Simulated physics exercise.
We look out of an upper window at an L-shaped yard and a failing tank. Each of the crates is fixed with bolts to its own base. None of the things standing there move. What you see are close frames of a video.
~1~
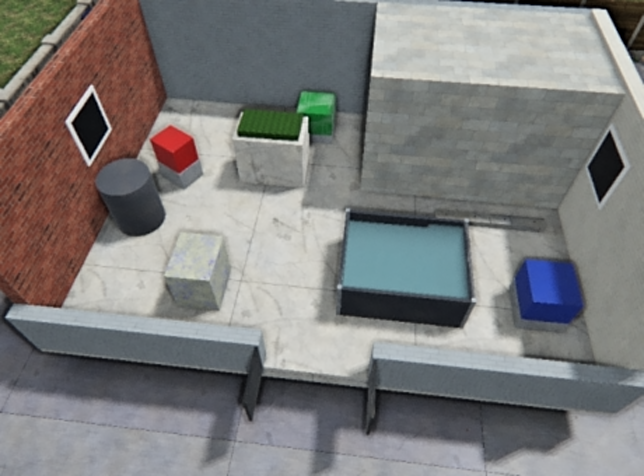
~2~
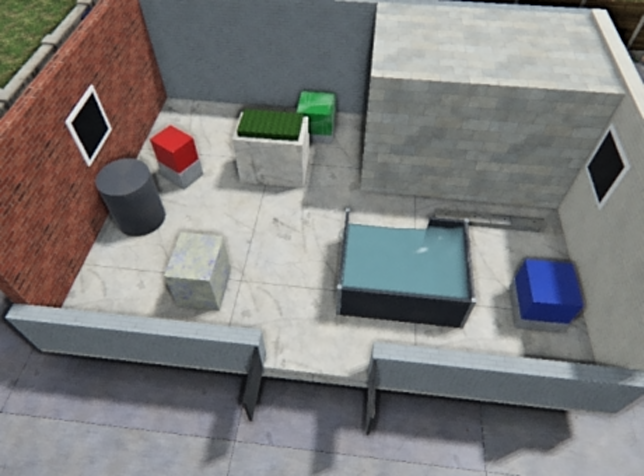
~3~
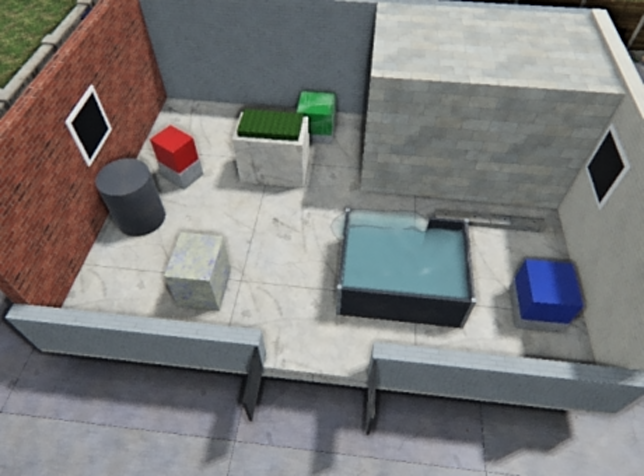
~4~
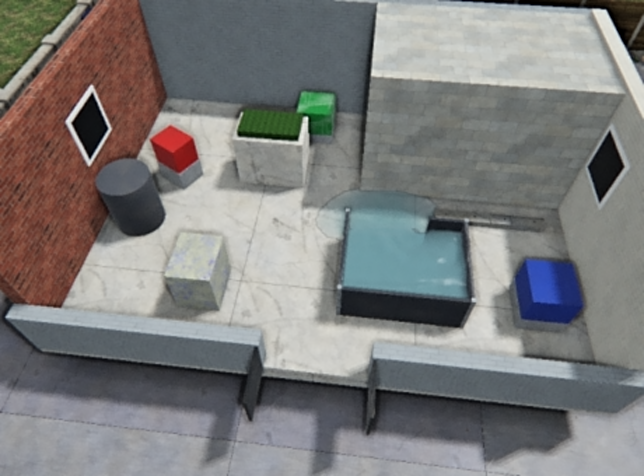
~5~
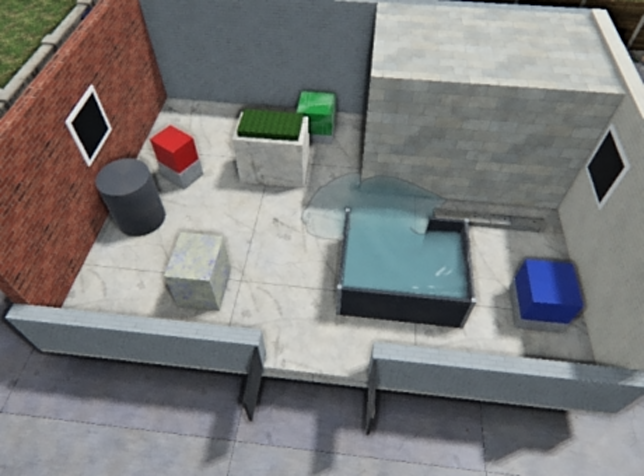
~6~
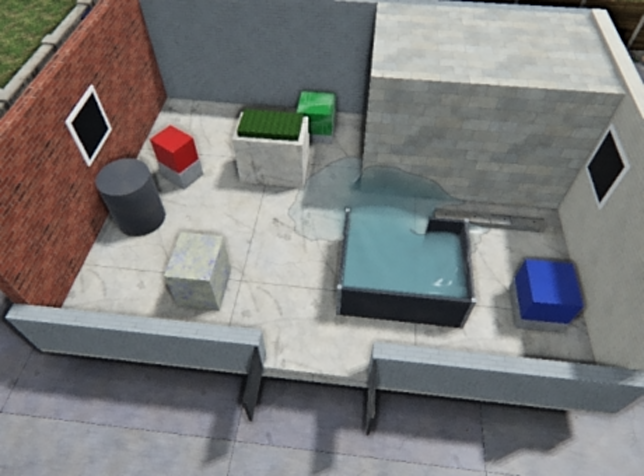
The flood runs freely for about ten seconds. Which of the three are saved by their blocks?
The red crate sits high enough; the green crate sits too low; the blue crate sits high enough.
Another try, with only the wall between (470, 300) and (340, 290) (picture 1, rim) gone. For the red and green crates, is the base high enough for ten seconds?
Result - red crate stays clear, green crate stays clear.
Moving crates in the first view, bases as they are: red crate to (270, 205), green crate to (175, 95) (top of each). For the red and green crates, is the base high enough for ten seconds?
Put simply, the red one is never reached and the green one is never reached.
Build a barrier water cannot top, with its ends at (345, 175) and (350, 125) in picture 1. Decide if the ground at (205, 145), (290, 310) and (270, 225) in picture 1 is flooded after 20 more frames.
As listed: Flooded, not flooded, covered.
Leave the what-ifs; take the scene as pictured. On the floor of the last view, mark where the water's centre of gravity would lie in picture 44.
I'd put my finger on (342, 226).
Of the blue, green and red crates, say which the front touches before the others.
It's the green one.
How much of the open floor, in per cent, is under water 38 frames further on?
I'd say 90 per cent.
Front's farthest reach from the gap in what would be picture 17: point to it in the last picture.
At about (229, 121).
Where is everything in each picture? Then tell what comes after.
The water tank at (406, 256) is whole and still, in the first frame.
Water pours out on the water tank's far side and has run to (341, 237), in the second frame.
Water pours out on the water tank's far side and has run to (336, 224), in the third frame.
The front is at (419, 196), out from the gap on the water tank's far side, in the fourth frame.
The front is at (348, 177), out from the gap on the water tank's far side, in the fifth frame.
Water pours out on the water tank's far side and has run to (347, 161), in the sixth frame.
A moment on, water covers 20 % of the floor; the red crate not reached, the green crate water round its plinth, the blue crate not reached.
Next, water covers 35 % of the floor; the red crate water round its plinth, the green crate water round its plinth, the blue crate not reached.
Then, water covers 60 % of the floor; the red crate water round its plinth, the green crate water round its plinth, the blue crate water round its plinth.
Later, water covers 90 % of the floor; the red crate water round its plinth, the green crate water round its plinth, the blue crate water round its plinth.
In the end, water covers 100 % of the floor; the red crate stayed above the water, the green crate was topped, the blue crate stayed above the water.
